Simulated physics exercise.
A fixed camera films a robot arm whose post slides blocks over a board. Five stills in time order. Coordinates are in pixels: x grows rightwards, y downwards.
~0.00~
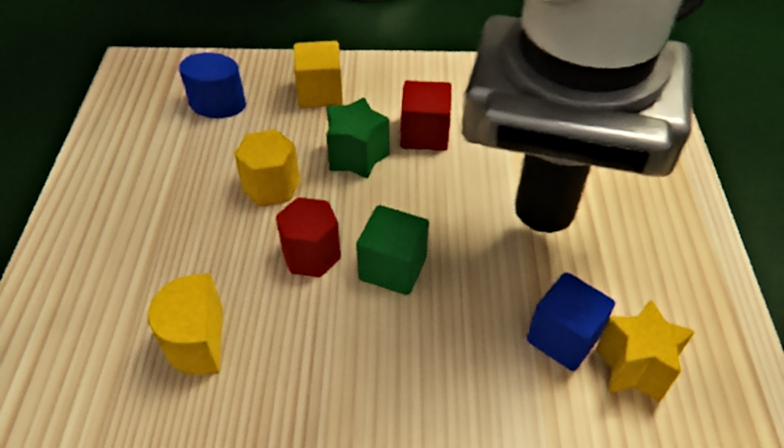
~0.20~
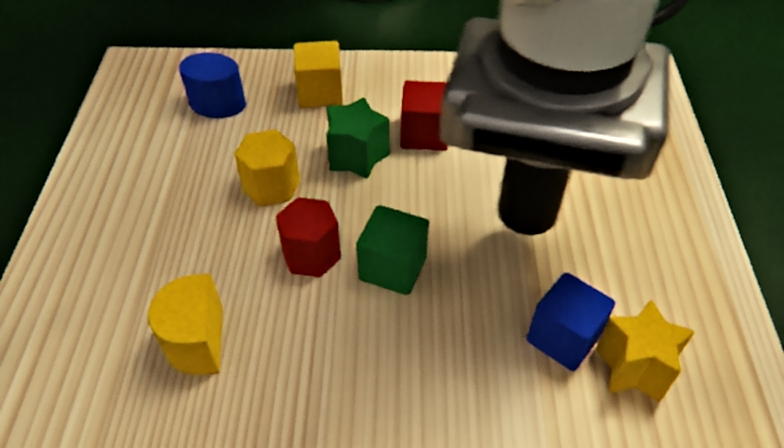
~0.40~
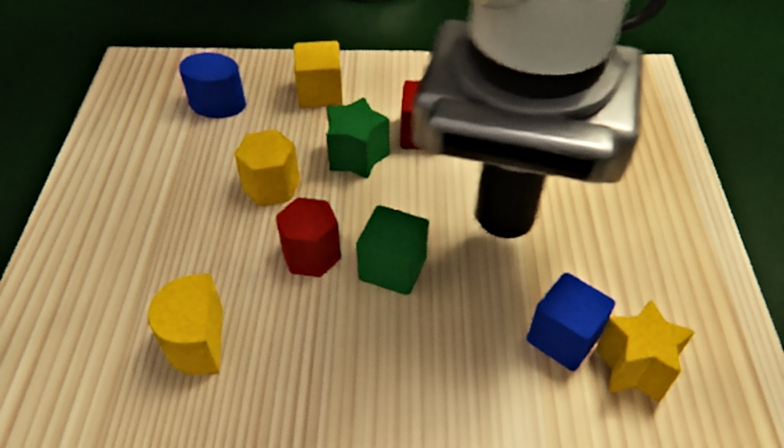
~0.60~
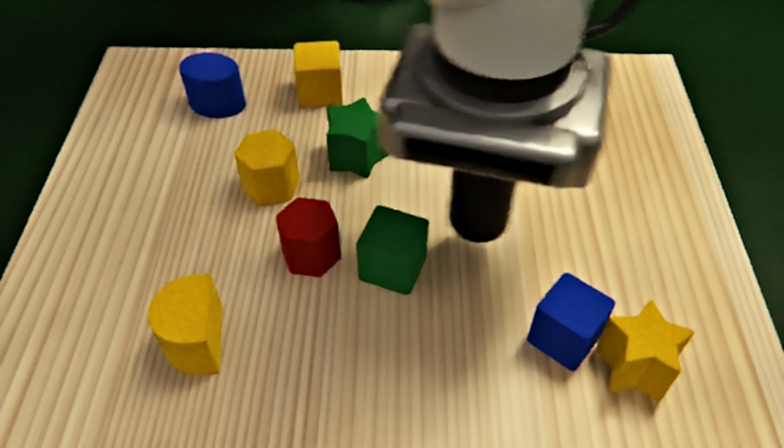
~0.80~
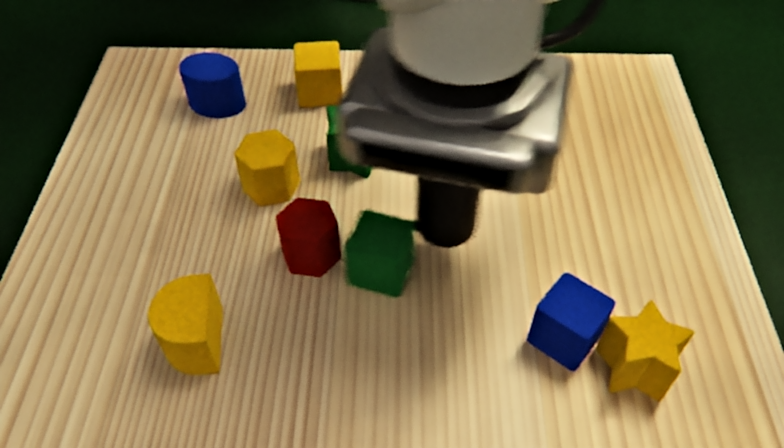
A robot arm with a black post slid left over a wooden board scattered with red, yellow, green and blue blocks, then nudged the green cube slightly left, close beside the red six-sided block.
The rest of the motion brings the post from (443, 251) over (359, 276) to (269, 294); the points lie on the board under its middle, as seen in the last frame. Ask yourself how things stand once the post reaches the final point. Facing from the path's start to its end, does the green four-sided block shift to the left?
Going by the path, yes.
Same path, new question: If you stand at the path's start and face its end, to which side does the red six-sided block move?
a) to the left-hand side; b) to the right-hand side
b - to the right-hand side.
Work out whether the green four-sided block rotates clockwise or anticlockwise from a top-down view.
Looking down, my answer is that the green four-sided block rotates anticlockwise.
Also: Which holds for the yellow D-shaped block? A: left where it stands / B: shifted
Correct choice: B.
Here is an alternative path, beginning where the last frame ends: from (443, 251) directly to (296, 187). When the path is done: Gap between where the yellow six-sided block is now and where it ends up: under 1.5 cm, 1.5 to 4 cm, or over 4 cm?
It ends 1.5 to 4 cm away.
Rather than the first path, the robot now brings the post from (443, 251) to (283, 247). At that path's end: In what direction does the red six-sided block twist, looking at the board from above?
Direction: Clockwise.
The first path, step by step. One third of the way, post at (387, 242); red six-sided block at (275, 219), turned 40° clockwise; green four-sided block at (321, 257).
Two thirds of the way, post at (326, 256); red six-sided block at (263, 221), turned 70° clockwise; green four-sided block at (267, 283), turned 35° anticlockwise.
At the end, post at (262, 268); yellow D-shaped block at (149, 324), turned 30° anticlockwise; yellow six-sided block still; red six-sided block at (241, 215), turned 95° clockwise; green four-sided block at (209, 301), turned 55° anticlockwise.
